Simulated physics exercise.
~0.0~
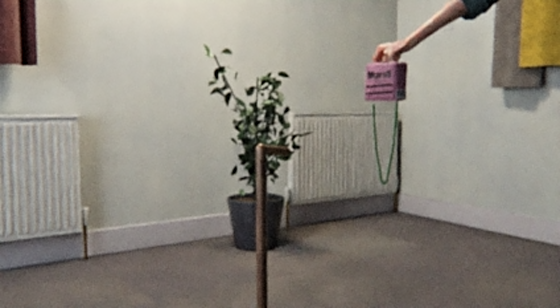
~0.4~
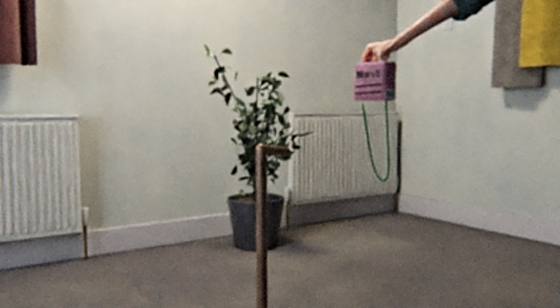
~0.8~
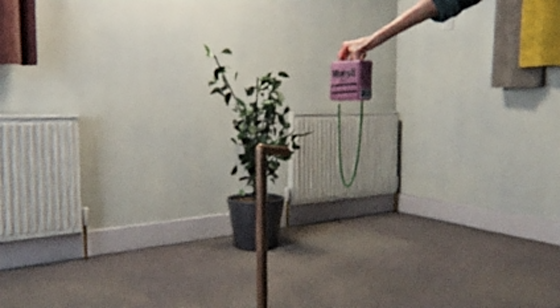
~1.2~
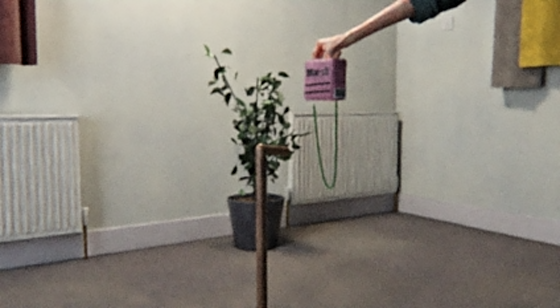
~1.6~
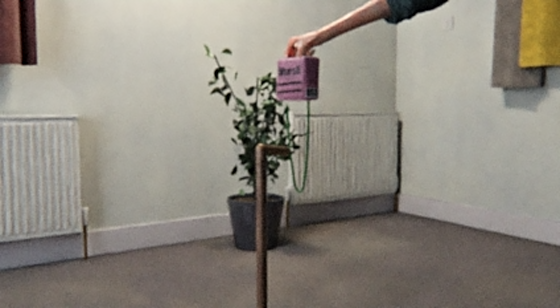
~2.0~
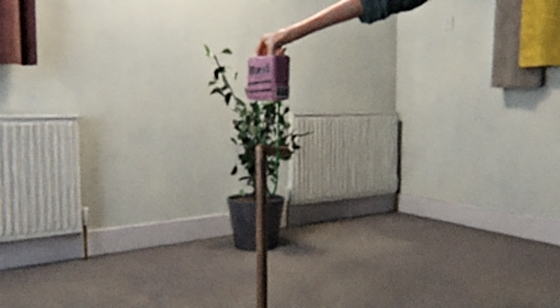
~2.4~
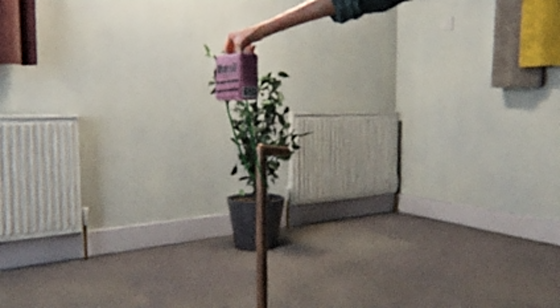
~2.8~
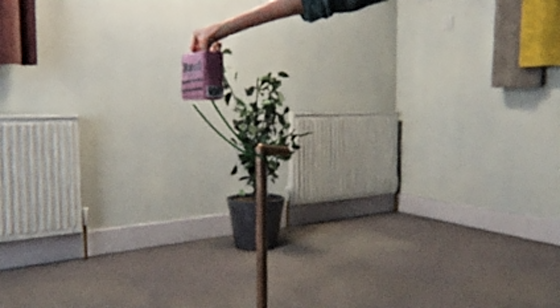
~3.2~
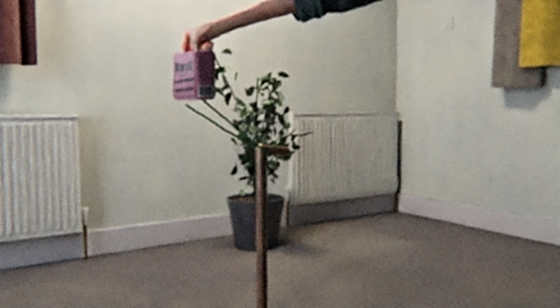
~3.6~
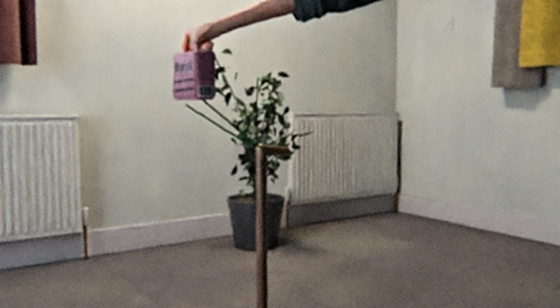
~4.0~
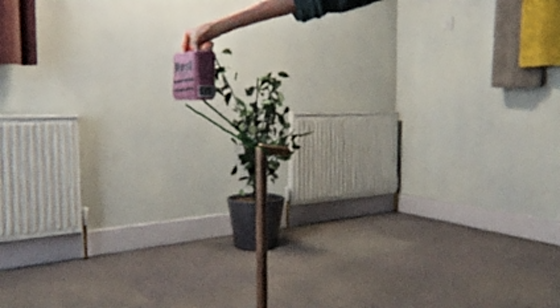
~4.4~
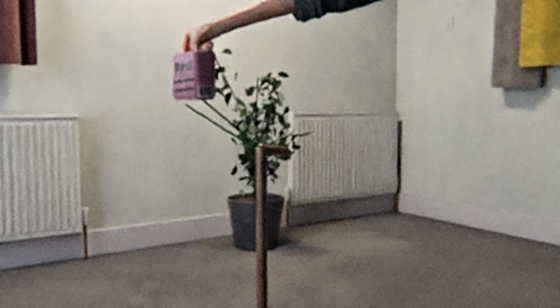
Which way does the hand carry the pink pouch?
The hand carries the pink pouch to the left, passing over the post before it stops.
